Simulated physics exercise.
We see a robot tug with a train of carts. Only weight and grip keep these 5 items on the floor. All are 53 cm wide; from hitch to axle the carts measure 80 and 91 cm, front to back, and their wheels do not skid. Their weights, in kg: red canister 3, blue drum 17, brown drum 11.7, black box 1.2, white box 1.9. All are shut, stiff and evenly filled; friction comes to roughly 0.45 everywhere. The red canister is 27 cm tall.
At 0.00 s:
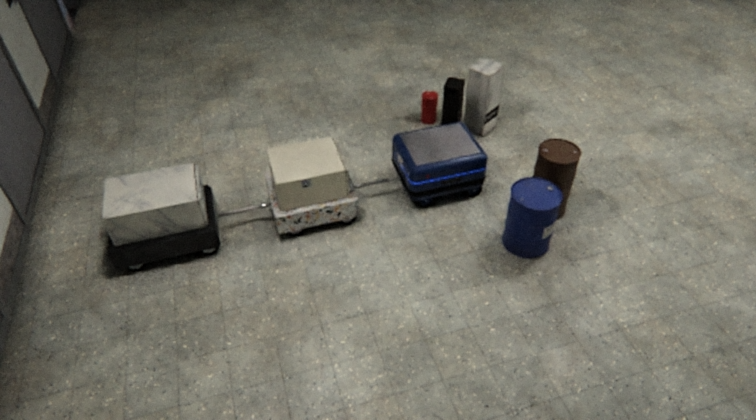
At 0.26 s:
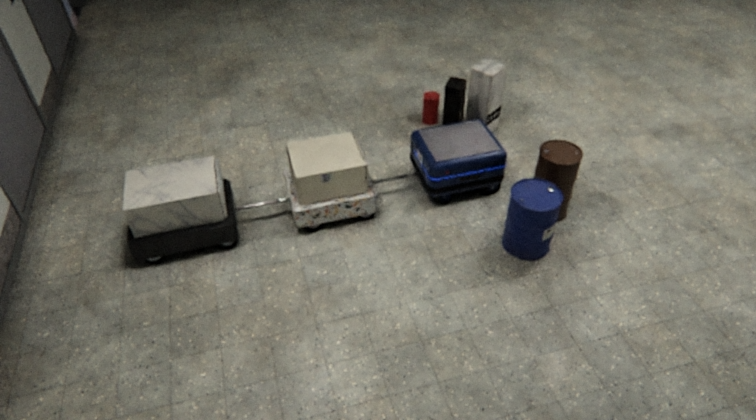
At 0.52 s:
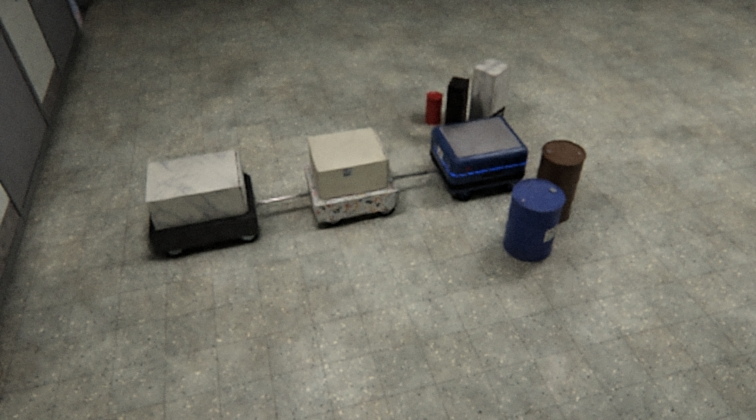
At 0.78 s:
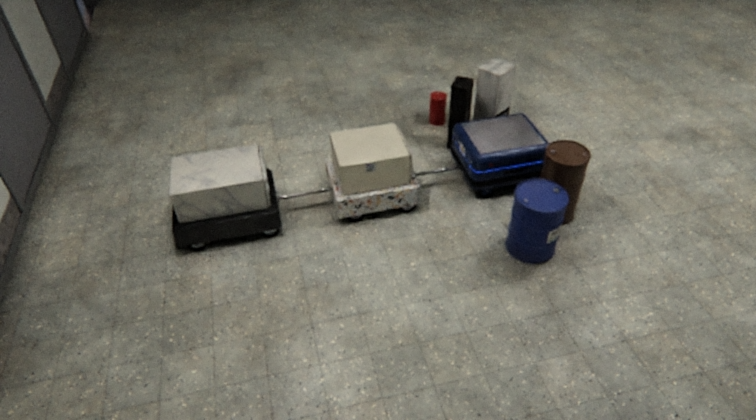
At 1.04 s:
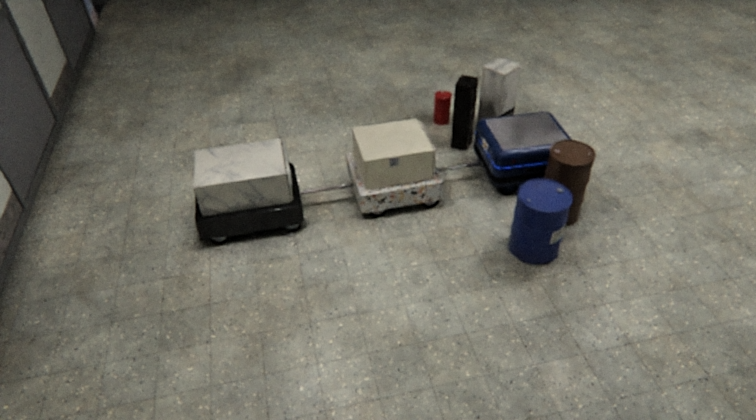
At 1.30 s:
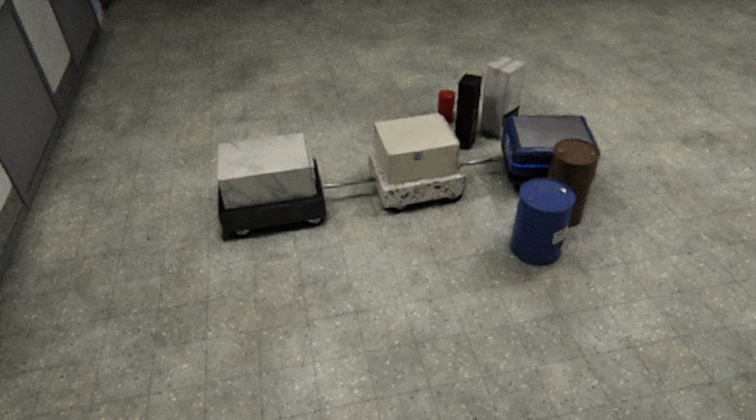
A small blue vehicle pulled two box-loaded carts steadily to the right across a tiled floor, passing between the upright containers behind it and the blue and brown drums, until the brown drum partly hid it.
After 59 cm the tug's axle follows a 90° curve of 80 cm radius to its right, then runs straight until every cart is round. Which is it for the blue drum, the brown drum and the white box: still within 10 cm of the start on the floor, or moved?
The blue drum ends elsewhere, the brown drum ends elsewhere, the white box keeps its place.
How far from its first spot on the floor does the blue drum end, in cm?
Some 22 cm.
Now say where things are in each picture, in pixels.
In the first picture, 0 cm covered; blue drum (531, 218); brown drum (552, 180); white box (483, 98).
In the second picture, 16 cm covered; red canister (431, 108); black box (453, 115).
In the third picture, 31 cm covered; red canister (434, 109); black box (456, 115).
In the fourth picture, 47 cm covered; red canister (438, 109); black box (460, 115).
In the fifth picture, 62 cm covered; red canister (442, 108); black box (464, 114).
In the sixth picture, 78 cm covered; blue drum (541, 222); brown drum (568, 184); white box (502, 98).
By 3.10 s, 186 cm covered; brown drum 27 cm from its spot near (598, 206).
By 5.30 s, 318 cm covered; brown drum 78 cm from its spot near (621, 265); blue drum 12 cm from its spot near (546, 234).
When it is over (8.2 s), not toppled but over 10 cm from the start, blue drum and brown drum; the other 3 within 10 cm of the start. End places, in pixels of the last picture, blue drum near (546, 246), brown drum near (639, 312).
